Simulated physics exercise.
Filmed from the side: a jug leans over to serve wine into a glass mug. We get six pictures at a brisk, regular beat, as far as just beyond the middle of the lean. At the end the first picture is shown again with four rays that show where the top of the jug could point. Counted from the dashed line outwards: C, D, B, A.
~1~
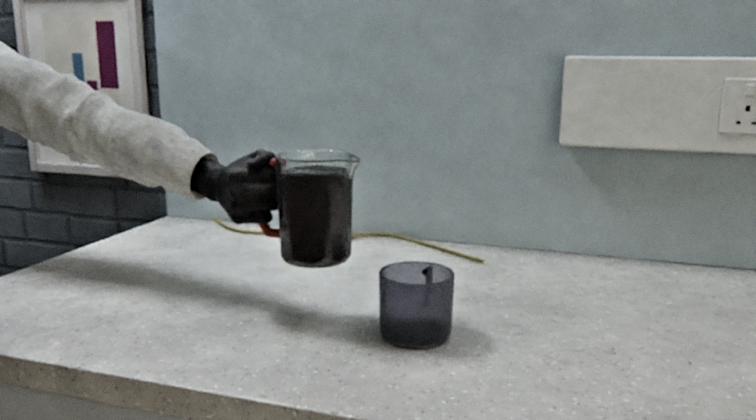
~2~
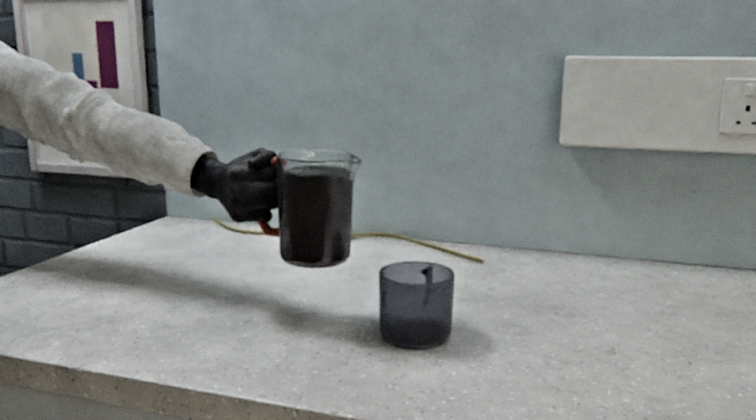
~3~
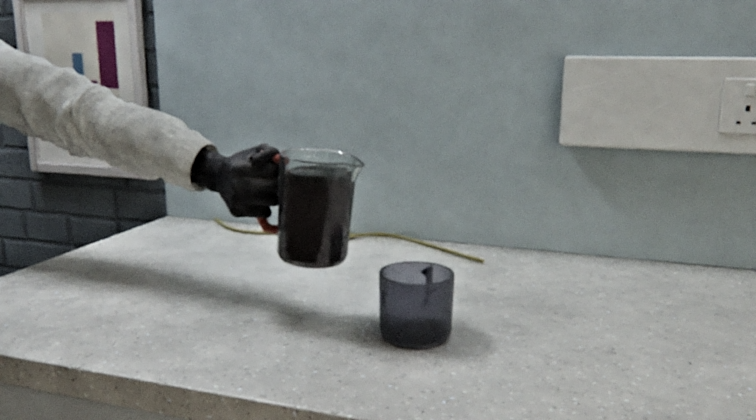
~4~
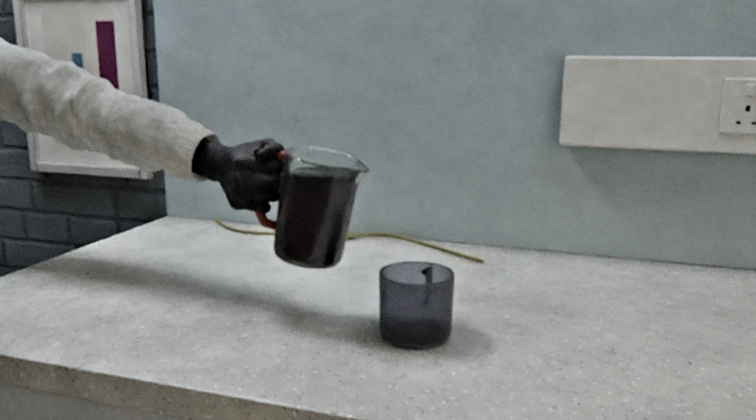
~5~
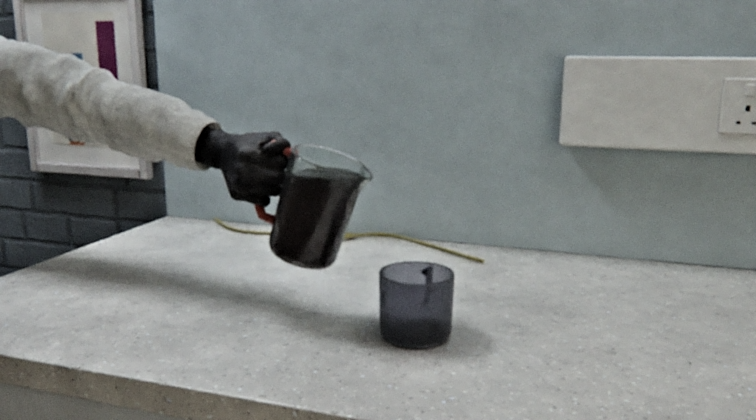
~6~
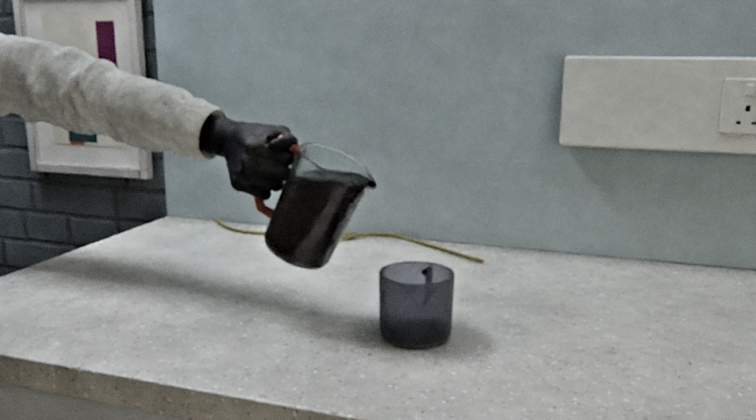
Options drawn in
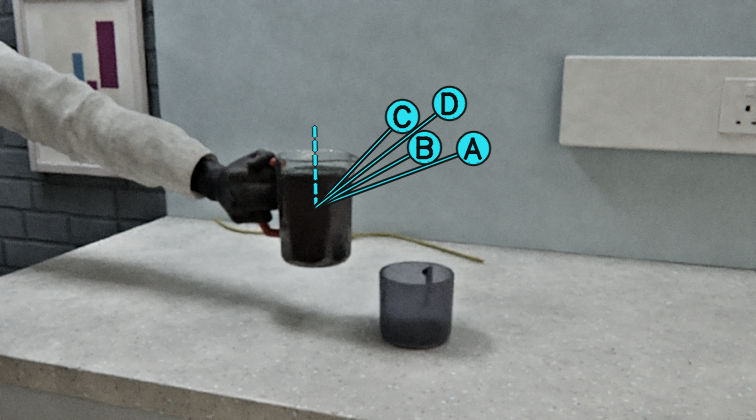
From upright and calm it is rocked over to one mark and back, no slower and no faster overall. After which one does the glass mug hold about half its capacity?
Choose B.
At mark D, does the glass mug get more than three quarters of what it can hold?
No, less.
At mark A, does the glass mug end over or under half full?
Over.
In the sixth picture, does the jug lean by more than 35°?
No, it does not.
In cyan, A at (458, 154); B at (409, 155); C at (390, 129); D at (436, 114).
With A, the glass mug ends with about 68 % of what it can hold.
With B, the glass mug ends with about 49 % of what it can hold.
With C, the glass mug ends with about 22 % of what it can hold.
With D, the glass mug ends with about 34 % of what it can hold.
